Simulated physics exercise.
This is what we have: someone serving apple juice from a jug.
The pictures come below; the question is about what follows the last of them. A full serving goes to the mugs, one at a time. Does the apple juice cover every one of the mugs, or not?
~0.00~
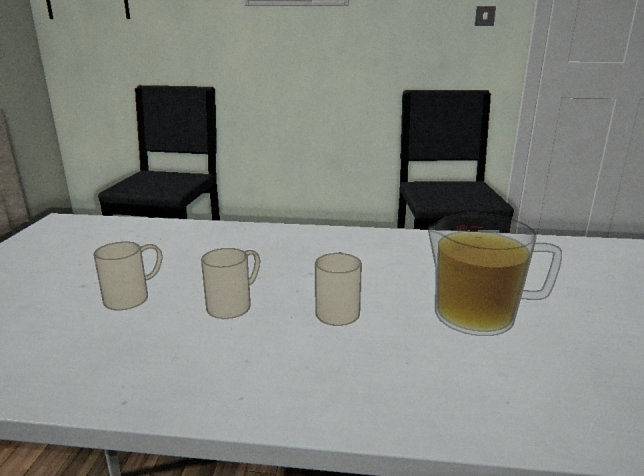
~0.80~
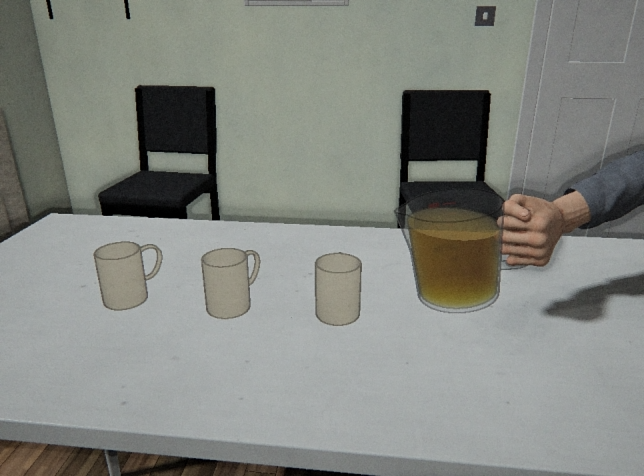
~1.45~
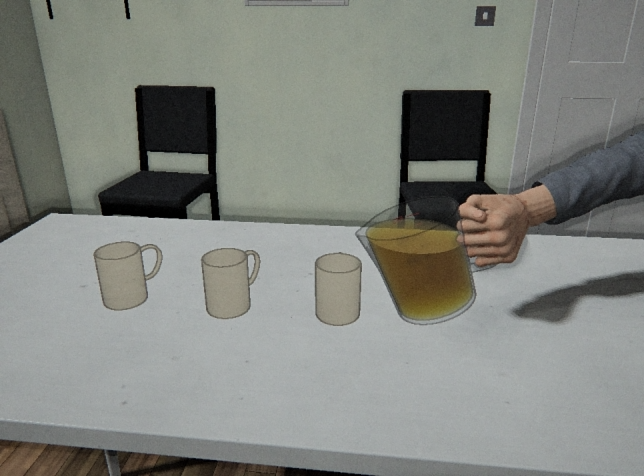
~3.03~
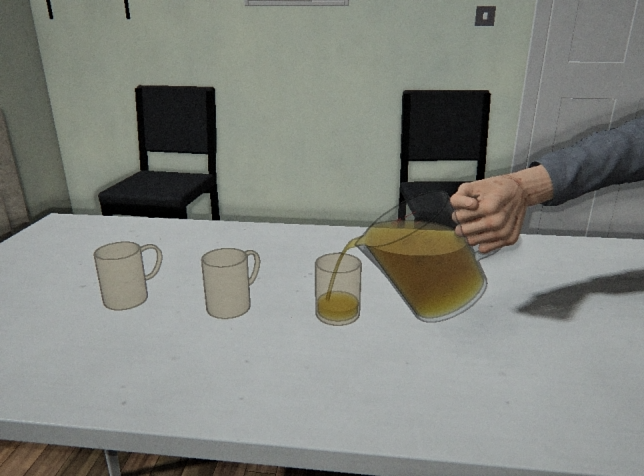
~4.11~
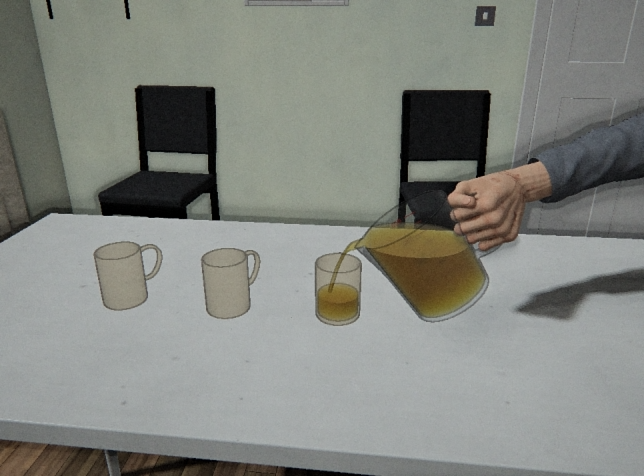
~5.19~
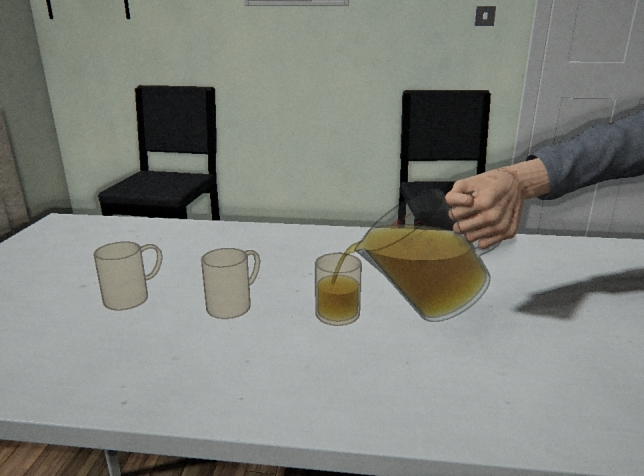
I expect it will fill every one of them.
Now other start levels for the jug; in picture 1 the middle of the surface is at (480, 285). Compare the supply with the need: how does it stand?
From that start, the supply doesn't stretch.
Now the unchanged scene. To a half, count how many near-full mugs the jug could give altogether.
Close to 5.5 of them, I think.
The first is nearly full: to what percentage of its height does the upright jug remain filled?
About 65 %.
Around 6.3 s, the first is about three quarters full.
Around 13.8 s, the first is done and the jug has about three quarters of its load.
Around 28.8 s, all three are full and about half of the apple juice is over.
